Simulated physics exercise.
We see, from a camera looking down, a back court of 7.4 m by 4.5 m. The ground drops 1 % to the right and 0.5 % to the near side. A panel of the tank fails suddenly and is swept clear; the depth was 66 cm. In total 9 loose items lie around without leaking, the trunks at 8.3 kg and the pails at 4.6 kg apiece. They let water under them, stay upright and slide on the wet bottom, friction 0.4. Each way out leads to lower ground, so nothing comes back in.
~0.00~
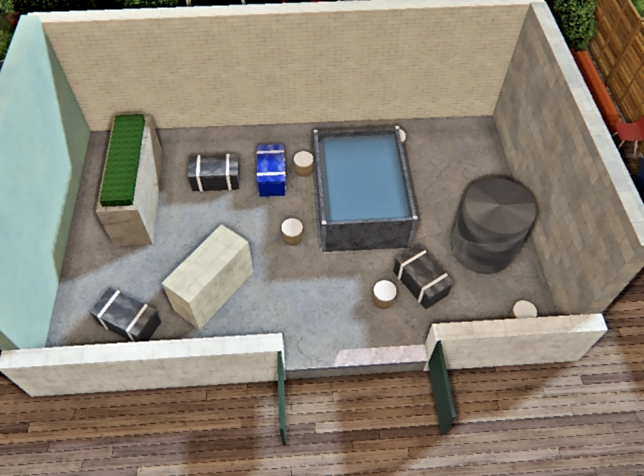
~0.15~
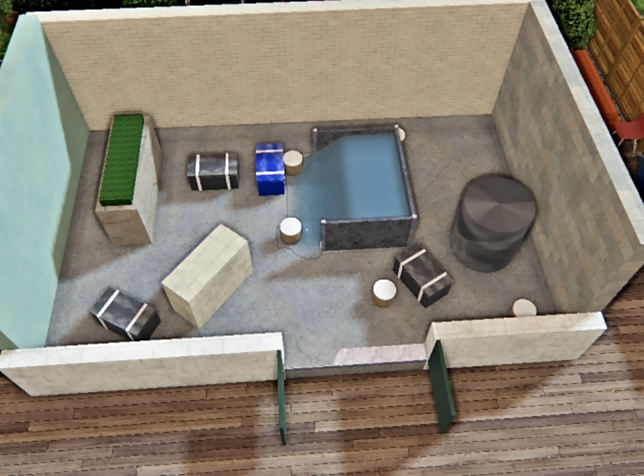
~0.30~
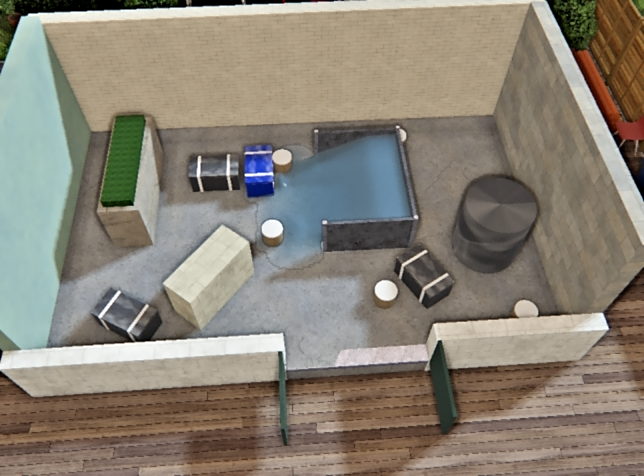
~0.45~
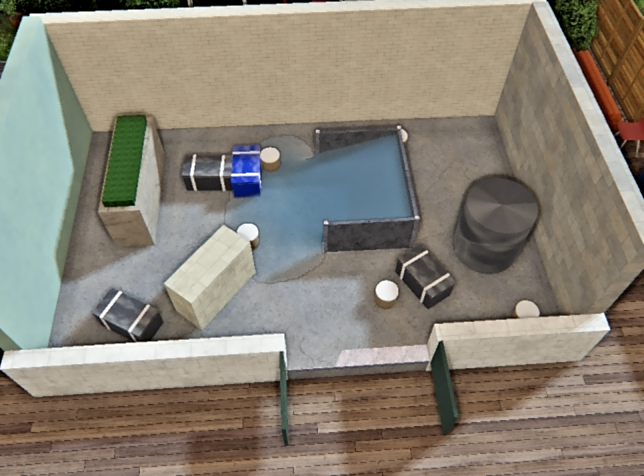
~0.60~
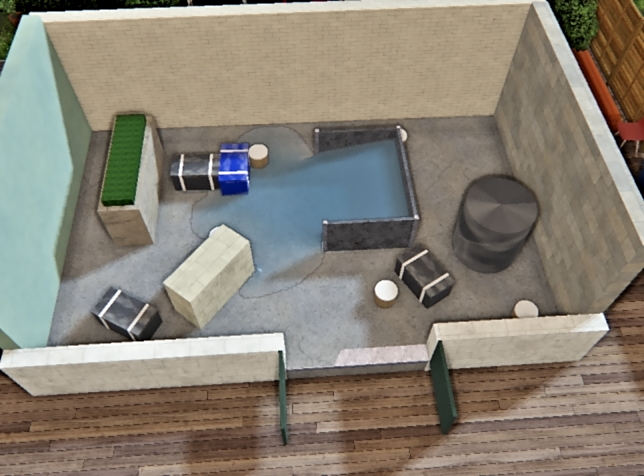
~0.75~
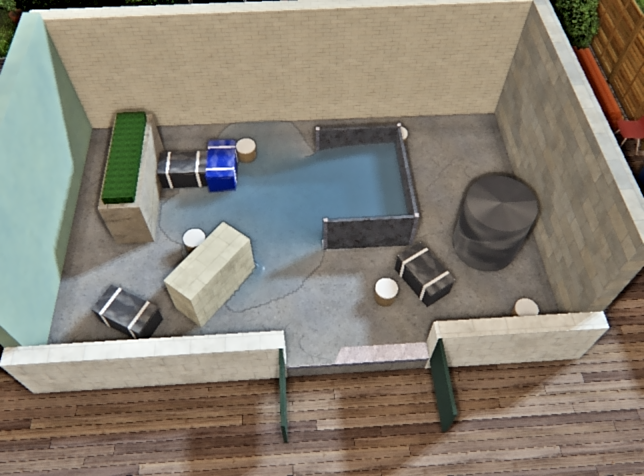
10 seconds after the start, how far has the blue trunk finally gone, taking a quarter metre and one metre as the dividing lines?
Movement: Big.
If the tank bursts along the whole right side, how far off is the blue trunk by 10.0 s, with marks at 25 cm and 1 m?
Well, the blue trunk scoots over a bit then.
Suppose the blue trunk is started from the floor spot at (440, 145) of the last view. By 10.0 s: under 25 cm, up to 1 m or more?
Outcome: It is taken a long way.
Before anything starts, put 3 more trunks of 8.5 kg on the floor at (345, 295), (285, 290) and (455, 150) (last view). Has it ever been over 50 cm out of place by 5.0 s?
Going one by one: Not far enough, too far, not far enough.
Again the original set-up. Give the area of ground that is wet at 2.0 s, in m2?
Wet area: Approx. 16 m2.
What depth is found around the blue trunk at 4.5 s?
7 cm, roughly.
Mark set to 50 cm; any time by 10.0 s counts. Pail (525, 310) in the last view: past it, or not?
Below the mark.
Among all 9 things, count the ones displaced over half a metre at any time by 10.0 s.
8.
After 2.0 s the blue trunk is near (218, 130), 1.1 m from its start, afloat; 0 of 9 are out; 4 afloat.
After 4.5 s the blue trunk is near (320, 130), 1.0 m from its start, afloat; 0 of 9 are out; 5 afloat.
After 7.0 s the blue trunk is near (450, 116), 3.3 m from its start, afloat; 0 of 9 are out; 5 afloat.
After 10.0 s the blue trunk is near (505, 167), 3.9 m from its start, afloat; 0 of 9 are out; 5 afloat.
